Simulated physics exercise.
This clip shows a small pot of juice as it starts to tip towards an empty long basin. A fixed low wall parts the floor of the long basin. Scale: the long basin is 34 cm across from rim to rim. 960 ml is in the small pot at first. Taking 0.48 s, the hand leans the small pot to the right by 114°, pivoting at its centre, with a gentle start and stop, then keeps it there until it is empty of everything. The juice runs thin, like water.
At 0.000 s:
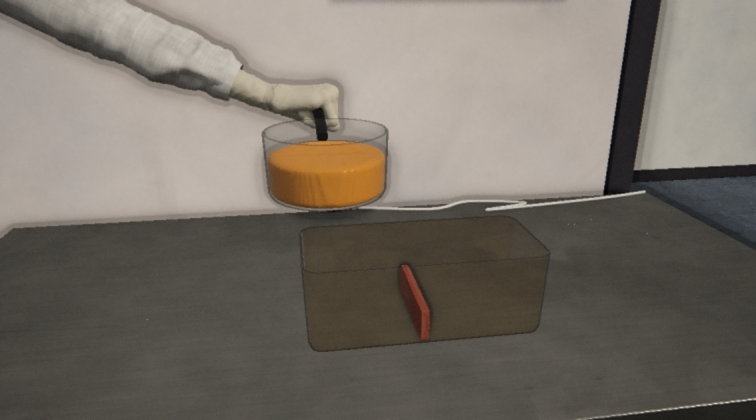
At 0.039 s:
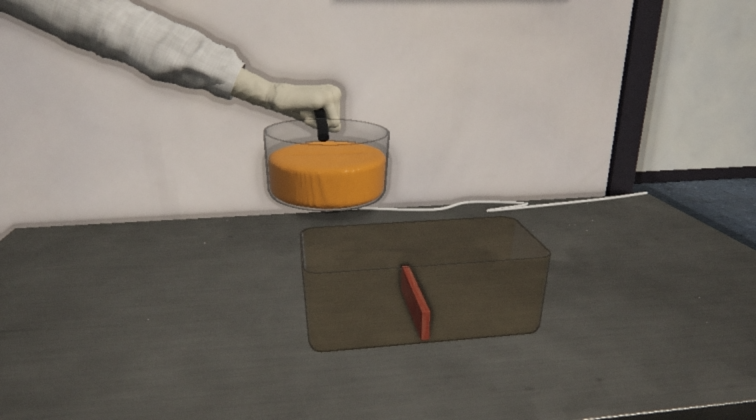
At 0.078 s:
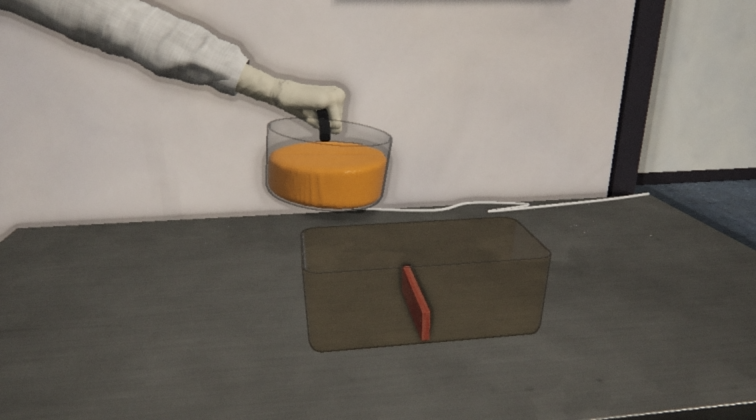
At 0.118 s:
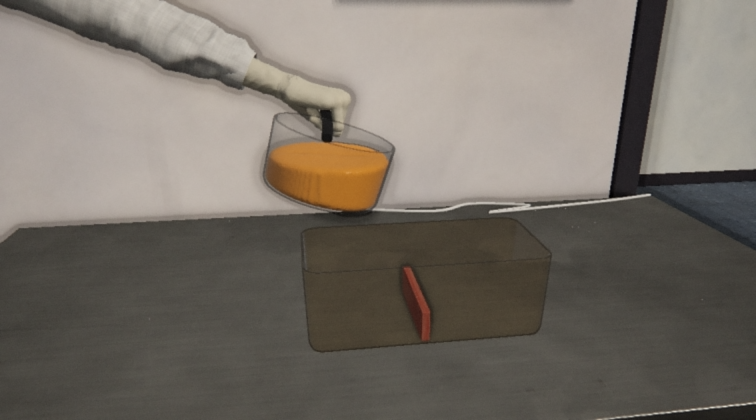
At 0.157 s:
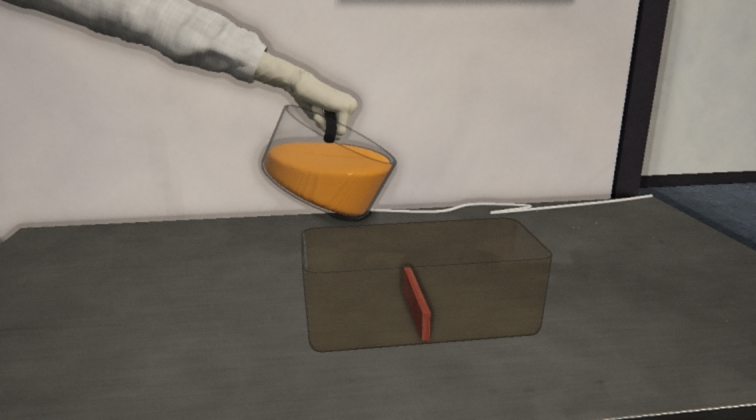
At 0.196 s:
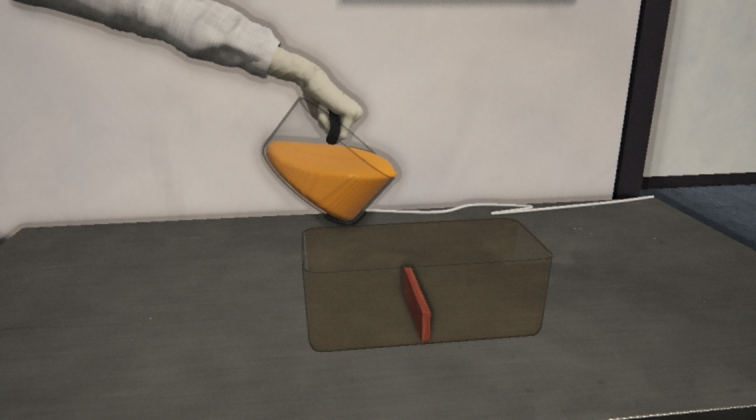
Above a long empty basin, a hand steadily tilts a small pot of orange juice rightward.
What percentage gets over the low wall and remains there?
32 %.
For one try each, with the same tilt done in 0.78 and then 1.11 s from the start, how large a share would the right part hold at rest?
Respectively 45 and 55 %.
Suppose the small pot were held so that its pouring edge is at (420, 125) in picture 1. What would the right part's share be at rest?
65 %.
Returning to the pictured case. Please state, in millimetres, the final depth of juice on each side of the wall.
The left ends up at roughly 26 mm, with the right at roughly 12 mm.
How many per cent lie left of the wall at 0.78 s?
Some 58 per cent.
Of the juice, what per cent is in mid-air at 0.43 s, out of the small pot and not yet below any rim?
36 per cent.
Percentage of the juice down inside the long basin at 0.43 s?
I'd estimate some 46 percent of the liquid.
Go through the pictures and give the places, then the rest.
In the first picture, it leans 0°; its right rim is at (386, 130); the juice meets the walls at (267, 157) and (384, 152); the long basin's rim runs from (301, 250) to (531, 235); the wall's top is at (414, 288).
In the second picture, it leans 2°; its right rim is at (388, 132); the juice meets the walls at (268, 157) and (384, 153).
In the third picture, it leans 7°; its right rim is at (390, 138); the juice meets the walls at (269, 155) and (385, 154).
In the fourth picture, it leans 16°; its right rim is at (393, 148); the juice meets the walls at (269, 154) and (387, 156).
In the fifth picture, it leans 28°; its right rim is at (394, 161); the juice meets the walls at (266, 152) and (391, 159).
In the sixth picture, it leans 41°; its right rim is at (392, 175); the juice meets the walls at (265, 145) and (390, 166); 1 per cent is over the edge.
After 0.43 s the tilt is 111° and 19 per cent is still to pour, 29 is left of the wall and 16 right of it.
After 0.60 s the tilt is 114° and 3 per cent is still to pour, 63 is left of the wall and 26 right of it.
After 0.78 s the tilt is 114° and 0 per cent is still to pour, 59 is left of the wall and 29 right of it.
After 0.98 s the tilt is 114° and 0 per cent is still to pour, 61 is left of the wall and 32 right of it.
In the end 61 per cent lies left of the wall, 32 right of it and 7 outside.
